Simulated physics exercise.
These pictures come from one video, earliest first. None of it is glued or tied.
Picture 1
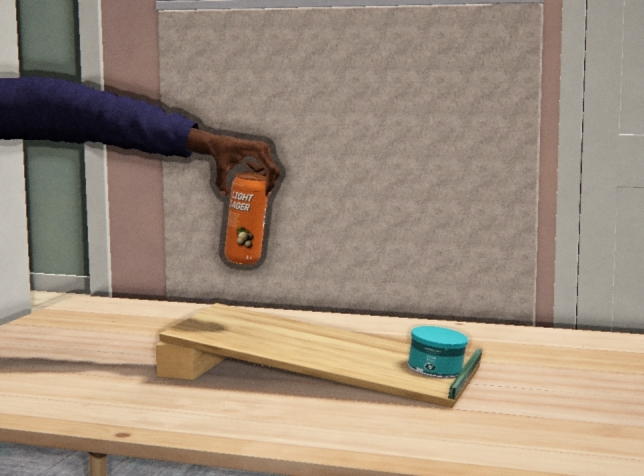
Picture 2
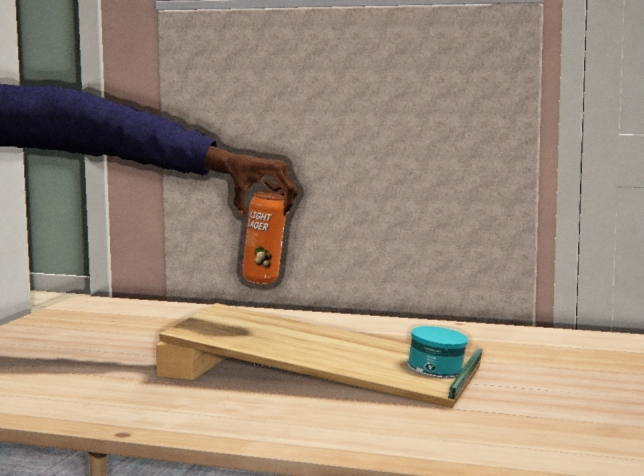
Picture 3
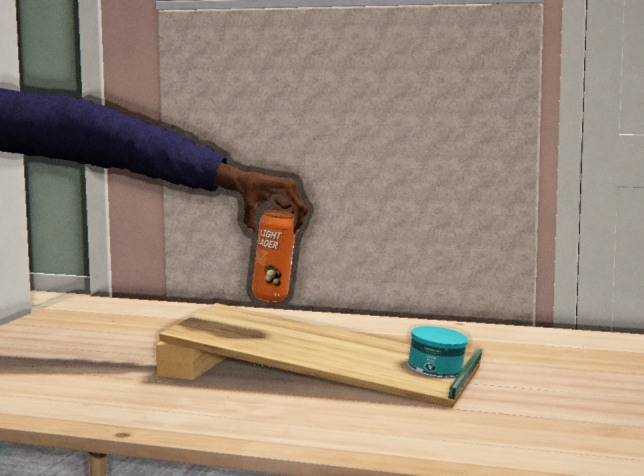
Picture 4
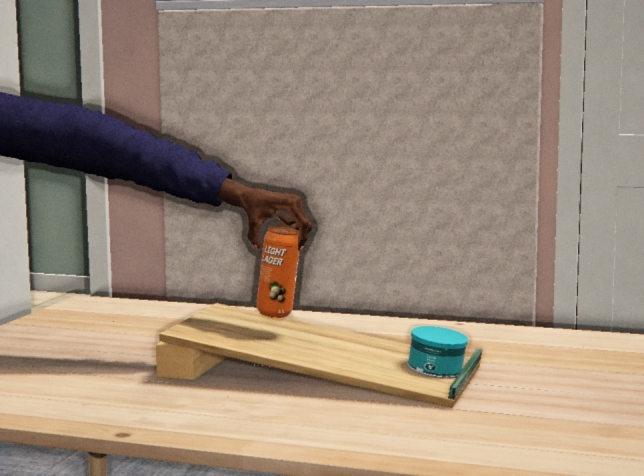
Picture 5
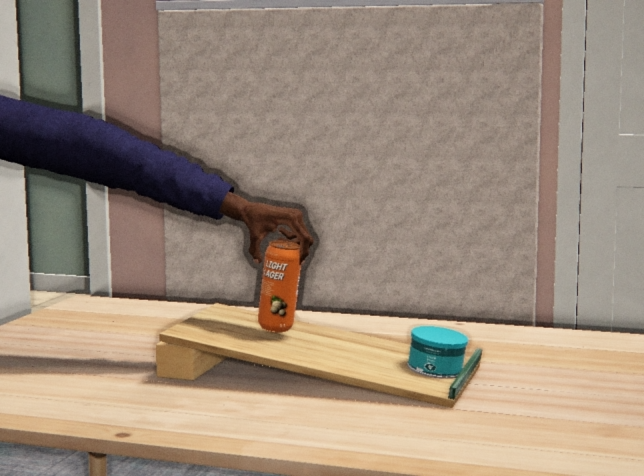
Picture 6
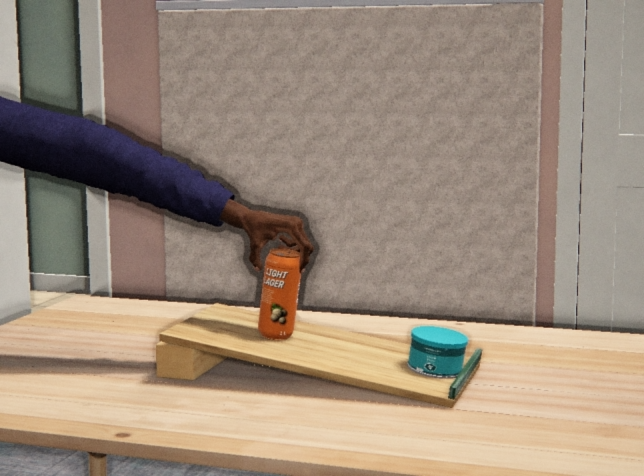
A light wooden tabletop stands before a beige wall panel in a room, seen from slightly above by a still camera. A turquoise tub sits near the low right end of a wooden ramp, beside a dark green strip, with a block under its left end. A hand in a dark blue sleeve carries an orange can rightward and lowers it upright onto the ramp, still gripping its top.
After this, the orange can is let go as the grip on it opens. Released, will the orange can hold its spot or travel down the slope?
The orange can holds its spot.
Then, 0.20 s on from there, no change.
Then, 0.40 s on from there, orange can resting near (280, 295).
In the end, both unmoved. At the end, from the last picture's camera, orange can near (281, 295). The orange can stays where it is put.
